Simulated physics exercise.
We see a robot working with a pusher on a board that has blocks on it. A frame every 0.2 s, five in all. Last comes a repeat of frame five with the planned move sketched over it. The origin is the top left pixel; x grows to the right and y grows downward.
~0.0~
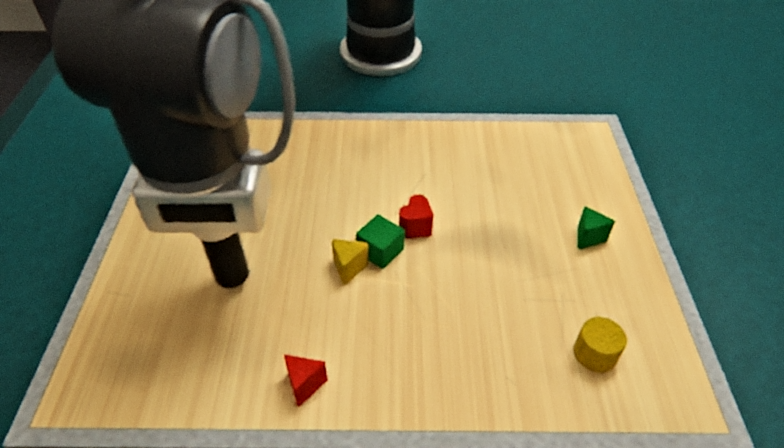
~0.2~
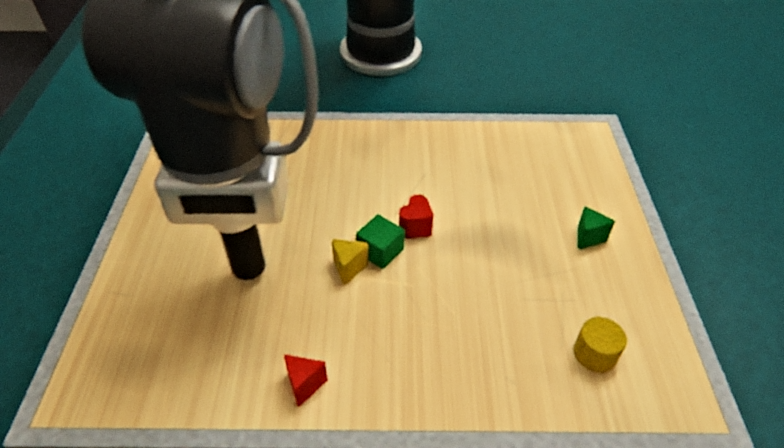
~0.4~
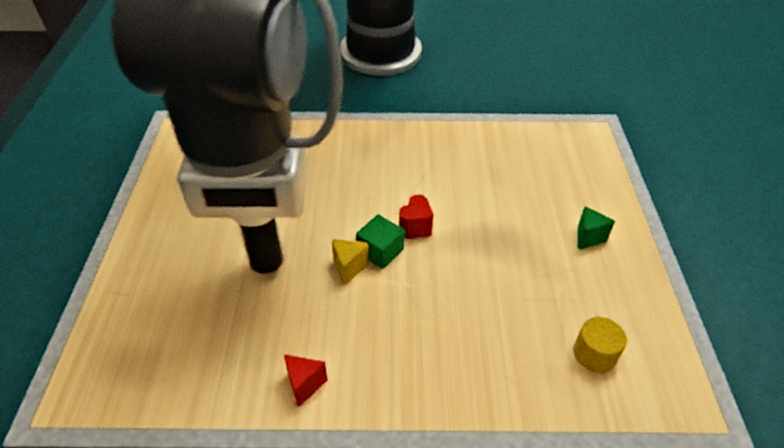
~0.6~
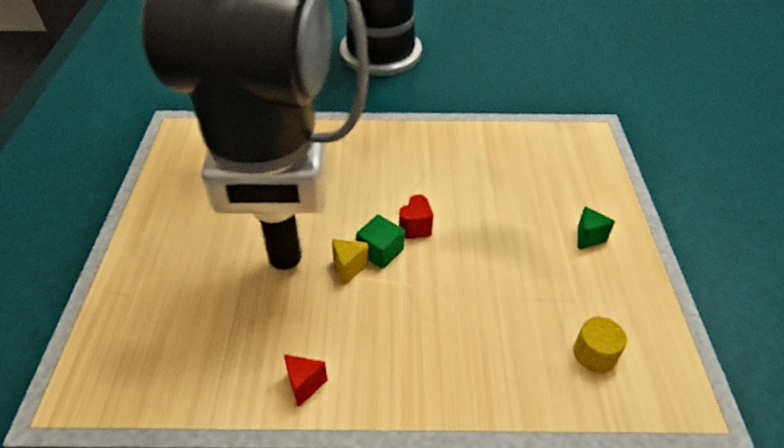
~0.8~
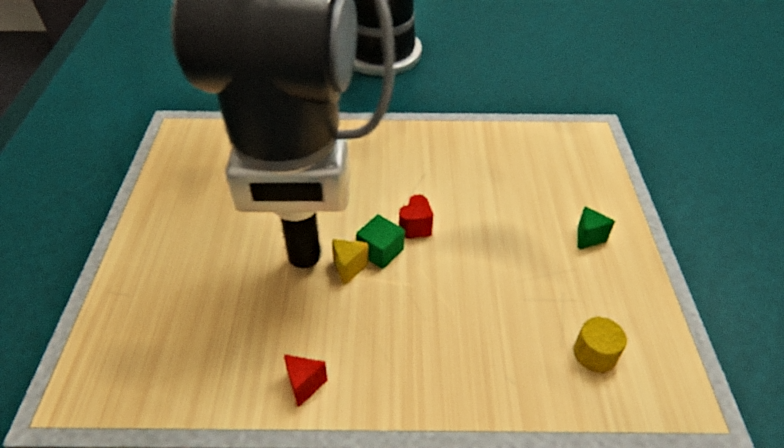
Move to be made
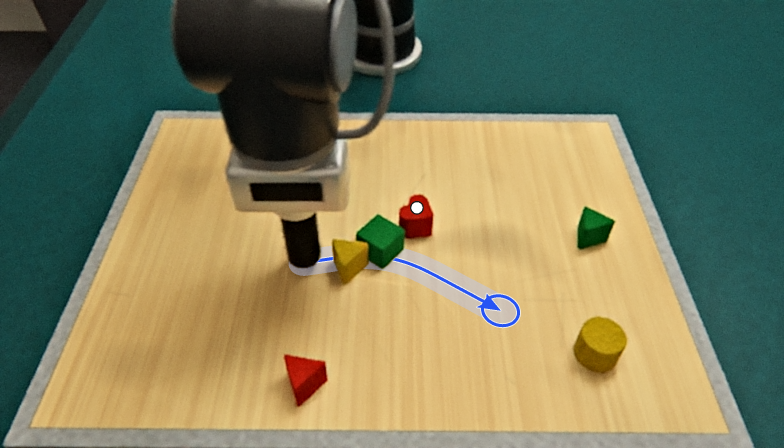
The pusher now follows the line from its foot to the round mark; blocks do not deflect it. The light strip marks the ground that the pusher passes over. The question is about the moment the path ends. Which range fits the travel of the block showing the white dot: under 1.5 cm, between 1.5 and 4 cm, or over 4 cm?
The middle band: 1.5 to 4 cm.
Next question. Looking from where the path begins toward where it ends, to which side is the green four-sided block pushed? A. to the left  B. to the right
Choice A: To the left.
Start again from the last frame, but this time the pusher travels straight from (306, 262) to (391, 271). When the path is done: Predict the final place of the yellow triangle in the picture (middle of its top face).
Around (419, 260).
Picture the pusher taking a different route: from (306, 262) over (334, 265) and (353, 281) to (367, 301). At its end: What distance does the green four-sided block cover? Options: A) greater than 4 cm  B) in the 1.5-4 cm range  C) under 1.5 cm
C (under 1.5 cm)
The drawn path runs from (306, 262) through (374, 256) and (438, 277) to (500, 310); the dot is on the red heart-shaped block.
On the path given first. One third of the way, pusher (375, 249); yellow triangle (384, 258), turned 105° clockwise; green four-sided block (414, 228); red heart-shaped block (428, 203), turned 25° anticlockwise.
Two thirds of the way, pusher (439, 270); yellow triangle (390, 264); green four-sided block (453, 227), turned 65° anticlockwise; red heart-shaped block (436, 199), turned 55° anticlockwise.
At the end, pusher (502, 304); yellow triangle (390, 264), turned 130° clockwise; green four-sided block (453, 227), turned 65° anticlockwise; red heart-shaped block (436, 199), turned 55° anticlockwise; yellow circle not moved.
